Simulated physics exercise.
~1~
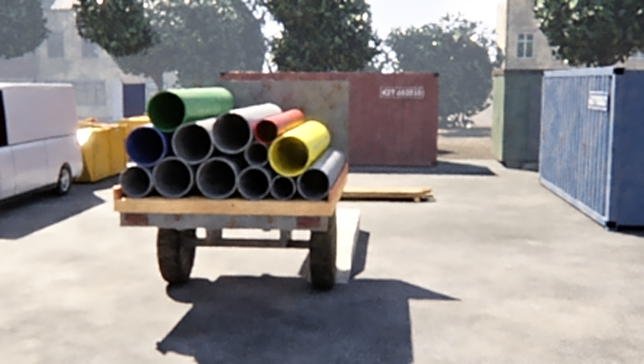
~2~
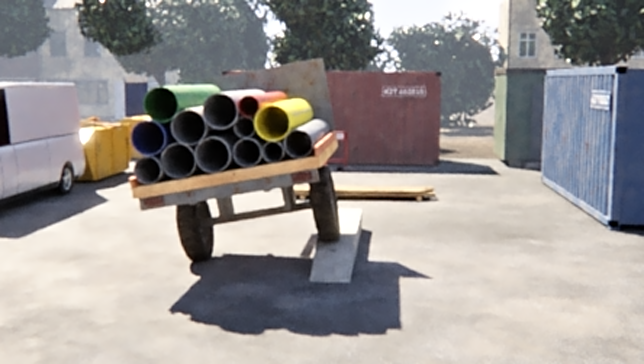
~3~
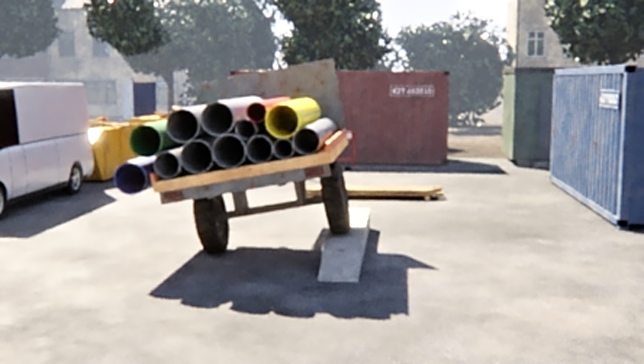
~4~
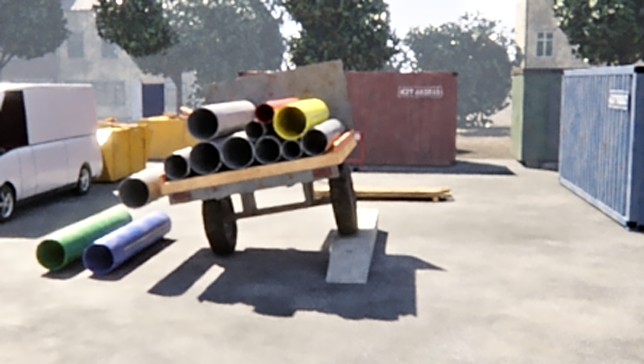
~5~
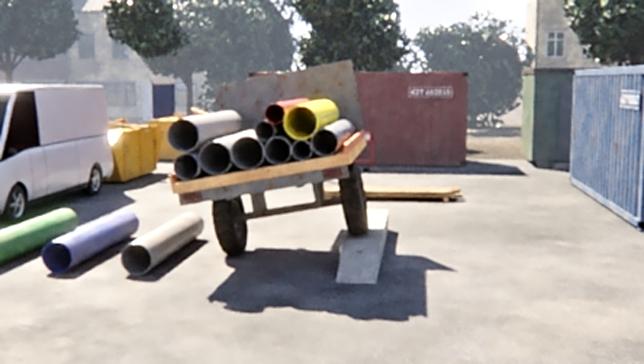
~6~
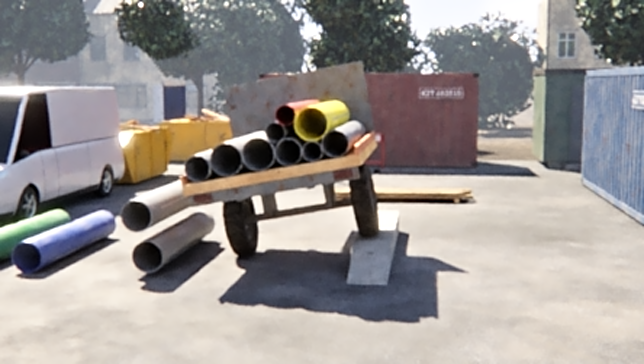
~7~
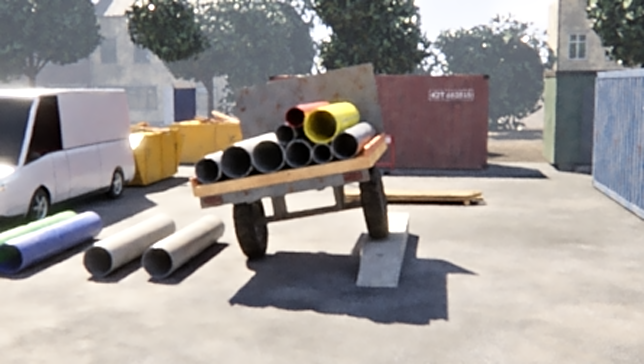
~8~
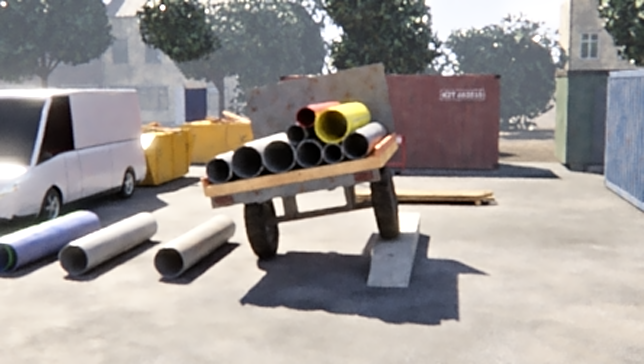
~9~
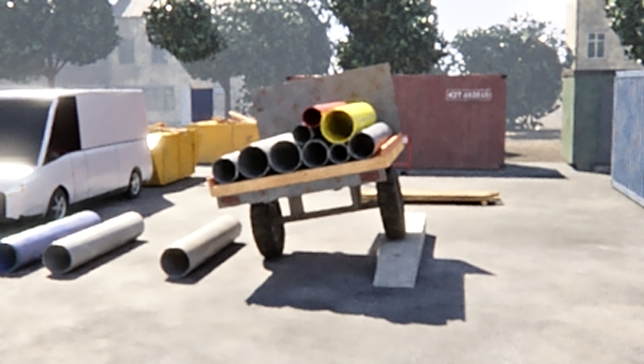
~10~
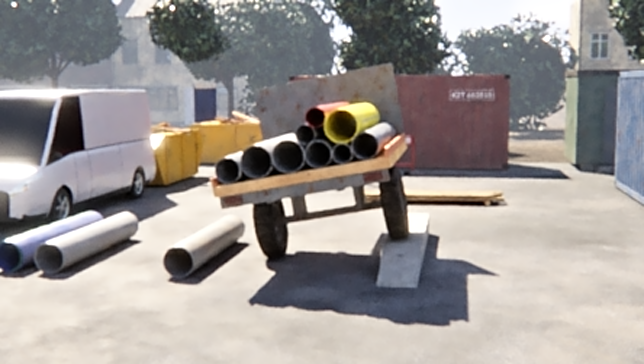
The video shows a flat trailer stacked with plastic pipes tilting as its right wheel climbs a concrete ramp and stops there. The green and blue pipes roll off the left side, two grey ones follow, and all four rest on the ground while yellow and red stay aboard.
